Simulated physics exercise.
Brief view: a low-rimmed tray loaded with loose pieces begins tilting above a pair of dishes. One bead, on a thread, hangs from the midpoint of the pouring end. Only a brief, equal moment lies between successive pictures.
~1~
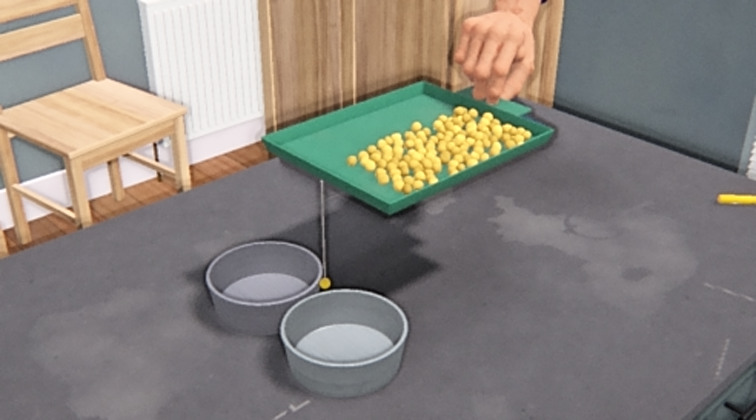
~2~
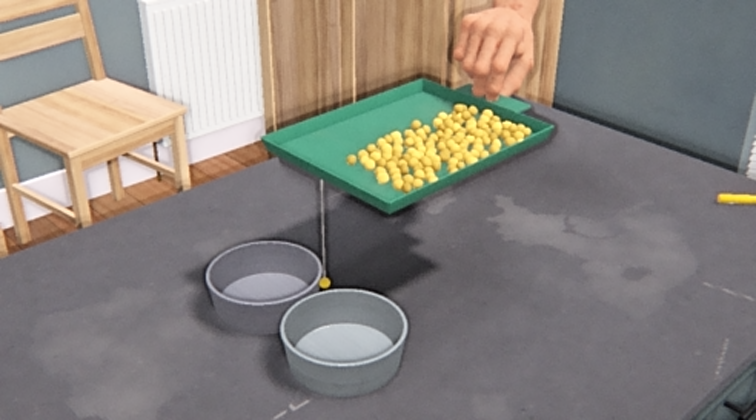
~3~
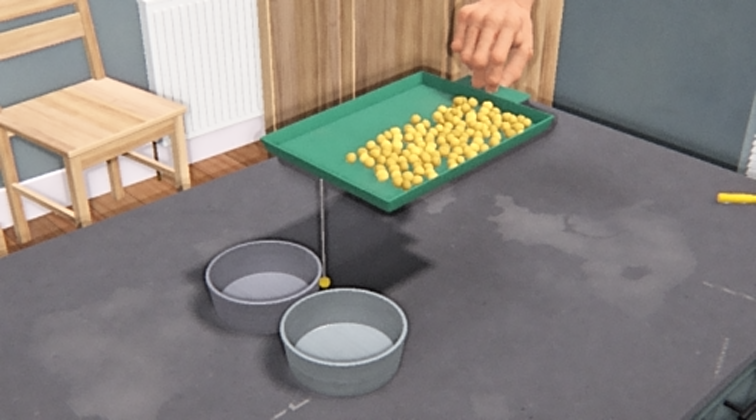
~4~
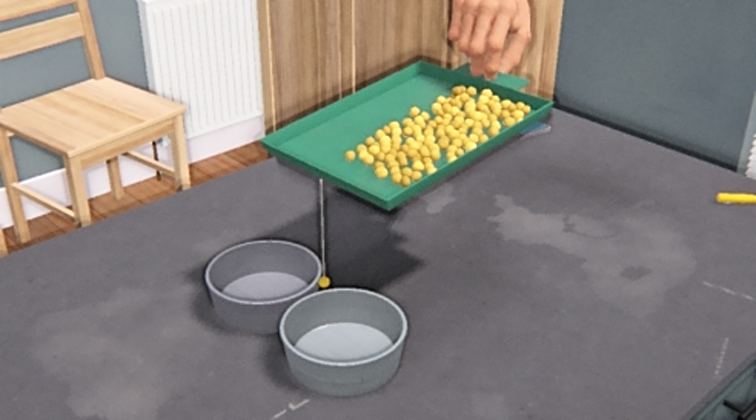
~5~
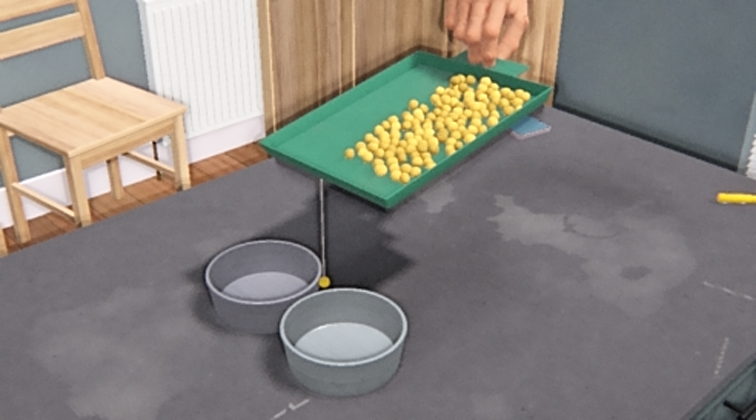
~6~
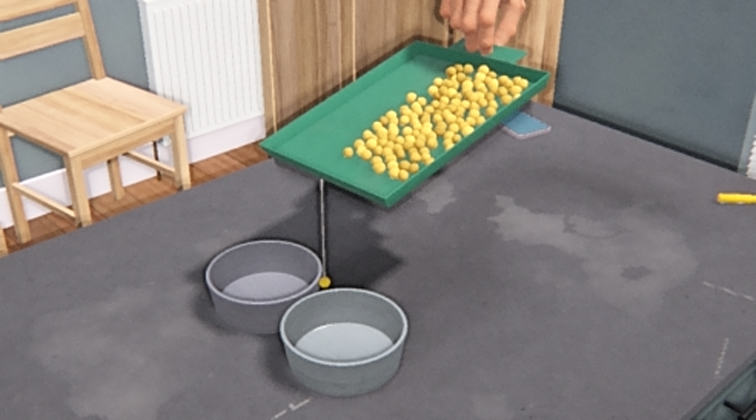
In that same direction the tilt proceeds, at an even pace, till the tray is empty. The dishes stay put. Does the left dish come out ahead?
Pretty sure the heavier pile builds up on the left there.
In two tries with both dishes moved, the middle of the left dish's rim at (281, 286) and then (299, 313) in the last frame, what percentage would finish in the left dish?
The first try gives 80 per cent, the second 40 per cent.
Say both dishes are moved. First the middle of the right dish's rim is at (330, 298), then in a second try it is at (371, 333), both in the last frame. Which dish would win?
Note: Try one - the dish on the left side; try two - the dish on the left side.
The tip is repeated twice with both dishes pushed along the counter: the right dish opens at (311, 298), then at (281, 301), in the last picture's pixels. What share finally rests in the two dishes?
In order, about 80 and 80 in a hundred.
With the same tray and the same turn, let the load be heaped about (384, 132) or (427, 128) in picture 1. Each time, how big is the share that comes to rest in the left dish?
It would be roughly 80 per cent for the first and roughly 80 per cent for the second.
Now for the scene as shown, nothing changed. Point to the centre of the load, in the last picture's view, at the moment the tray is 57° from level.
In the last view, the load is centred near (315, 147).
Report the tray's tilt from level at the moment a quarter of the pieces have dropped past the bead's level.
It's turned some 95 degrees by then.
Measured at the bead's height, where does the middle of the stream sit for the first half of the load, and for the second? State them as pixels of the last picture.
At (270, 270) for the first part, then at (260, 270) for the others.
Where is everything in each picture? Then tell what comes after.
Corners of the pouring end (267, 137) and (390, 200), level; middle of the load (442, 149), puffed corn balls; left dish (219, 307); right dish (297, 366); bead on its thread (325, 283), in the first picture.
Corners of the pouring end (267, 137) and (389, 199), level; middle of the load (441, 147), in the second picture.
Corners of the pouring end (266, 138) and (389, 198), tipped barely, lowest at the left corner; middle of the load (441, 141), in the third picture.
Corners of the pouring end (265, 139) and (387, 196), tipped a little, lowest at the left corner; middle of the load (440, 134), in the fourth picture.
Corners of the pouring end (265, 141) and (386, 195), tipped a little, lowest at the left corner; middle of the load (439, 126), in the fifth picture.
Corners of the pouring end (265, 143) and (385, 194), tipped clearly, lowest at the left corner; middle of the load (437, 119); left dish (219, 306); right dish (297, 365), in the sixth picture.
Just after the last frame, tray tipped steeply; almost all on the tray; just a few in the left dish; about a tenth in the air.
A moment on, tray tipped right over; roughly half on the tray; just a few in the right dish; roughly a quarter in the left dish; roughly a third in the air.
Further on, tray tipped past a quarter turn; about a tenth in the right dish; the larger part in the left dish; about a tenth outside both.
When it is over, tray tipped past a quarter turn; about a tenth in the right dish; the larger part in the left dish; about a tenth outside both.
